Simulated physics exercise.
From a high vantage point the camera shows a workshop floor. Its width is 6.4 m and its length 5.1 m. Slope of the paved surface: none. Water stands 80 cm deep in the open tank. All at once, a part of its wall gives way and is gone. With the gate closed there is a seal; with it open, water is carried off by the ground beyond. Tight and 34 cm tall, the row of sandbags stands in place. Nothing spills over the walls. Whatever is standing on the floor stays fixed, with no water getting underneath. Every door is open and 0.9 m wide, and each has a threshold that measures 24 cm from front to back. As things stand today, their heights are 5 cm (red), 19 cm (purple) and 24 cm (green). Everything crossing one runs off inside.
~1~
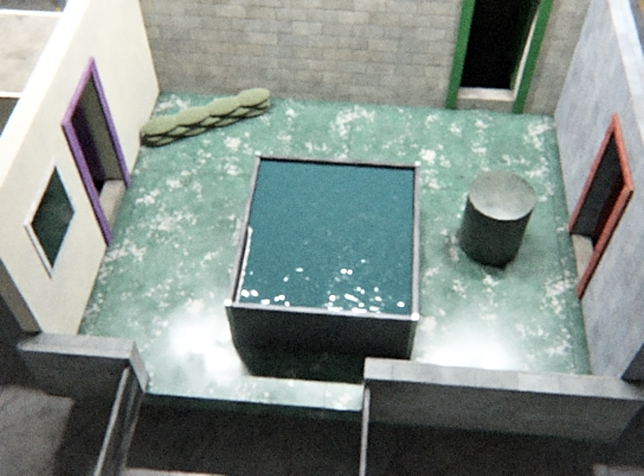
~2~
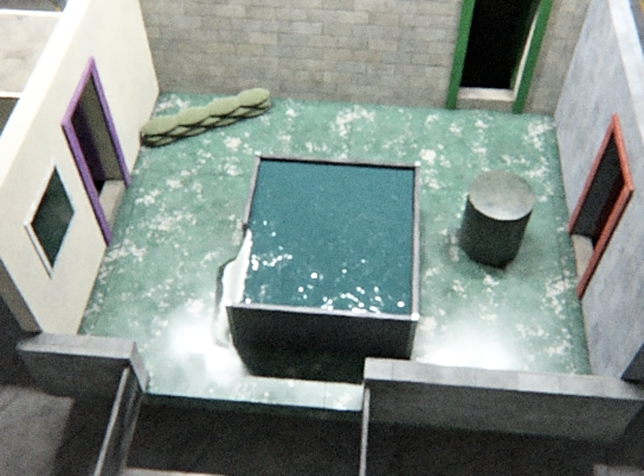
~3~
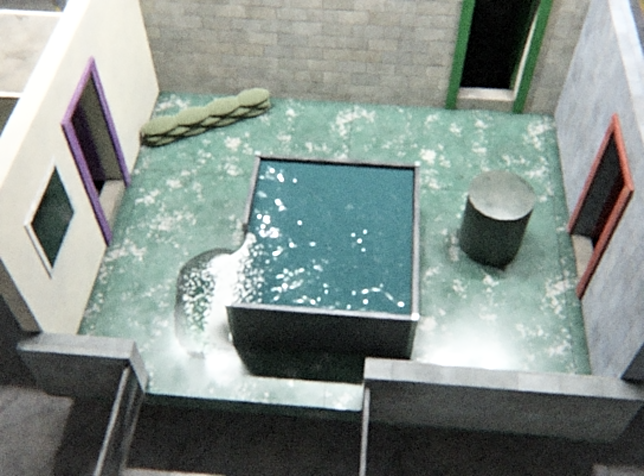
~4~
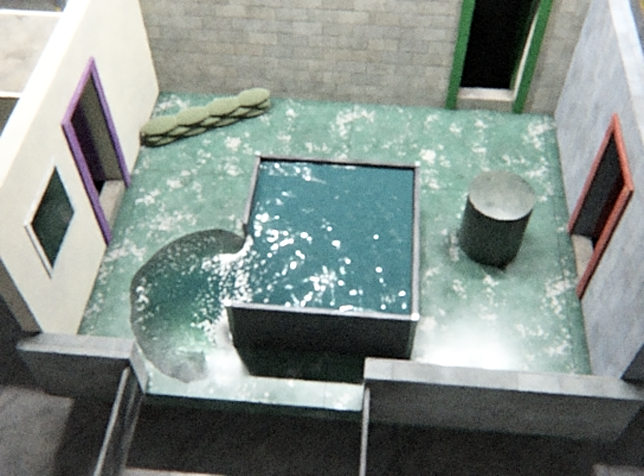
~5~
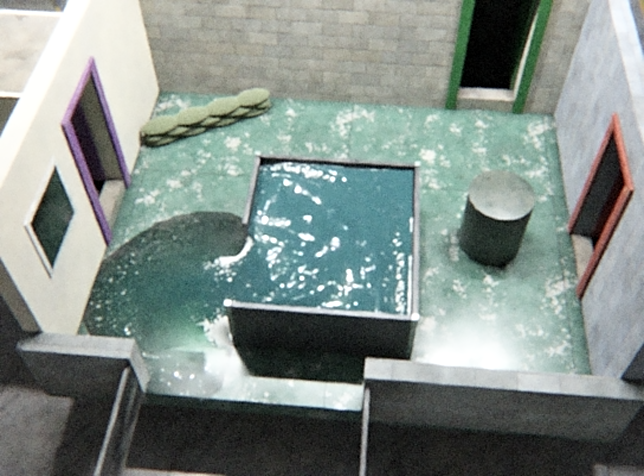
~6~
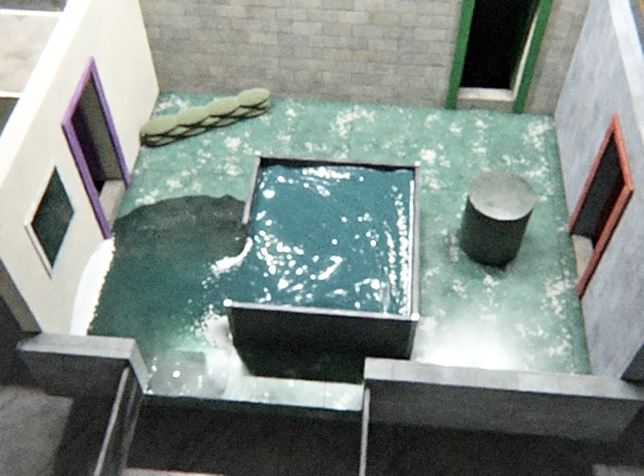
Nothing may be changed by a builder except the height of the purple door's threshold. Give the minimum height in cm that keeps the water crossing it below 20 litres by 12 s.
20 cm.
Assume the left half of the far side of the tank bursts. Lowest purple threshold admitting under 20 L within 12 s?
A height of around 12.0 cm.
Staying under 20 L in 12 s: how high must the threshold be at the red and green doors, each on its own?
You'd want about 9.0 centimetres at red and about 13.0 centimetres at green.
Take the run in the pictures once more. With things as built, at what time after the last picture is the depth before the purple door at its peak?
Approximately 1.6 s.
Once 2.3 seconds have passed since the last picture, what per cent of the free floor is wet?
Wet share: Near 45 %.
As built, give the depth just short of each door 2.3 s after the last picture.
Depths, in cm - red: 0, purple: 22, green: 0.
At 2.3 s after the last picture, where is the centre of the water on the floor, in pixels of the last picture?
My guess is close to (244, 253).
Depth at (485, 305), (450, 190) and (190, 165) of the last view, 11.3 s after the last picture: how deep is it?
I'd read roughly 7, 11 and 8 cm there.
Then, 0.7 s after the last picture water covers 20 % of the floor, deepest (62 cm) near (66, 367); 23 cm at the purple door, 1 litre in over its 19 cm threshold.
Then, 2.3 s after the last picture water covers 45 % of the floor, deepest (40 cm) near (149, 157); 22 cm at the purple door, 19 litres in over its 19 cm threshold.
Then, 11.3 s after the last picture water covers 95 % of the floor, deepest (17 cm) near (588, 396); 7 cm at the purple door, 27 litres in over its 19 cm threshold.
At the purple door as built, the water peaked near 25 cm, 1.5 s after the last picture.
With a threshold of 17.5 cm, 40 litres would have come in within the 12 s; with 23.5 cm, 8 litres. So under 20 litres takes about 20 cm.
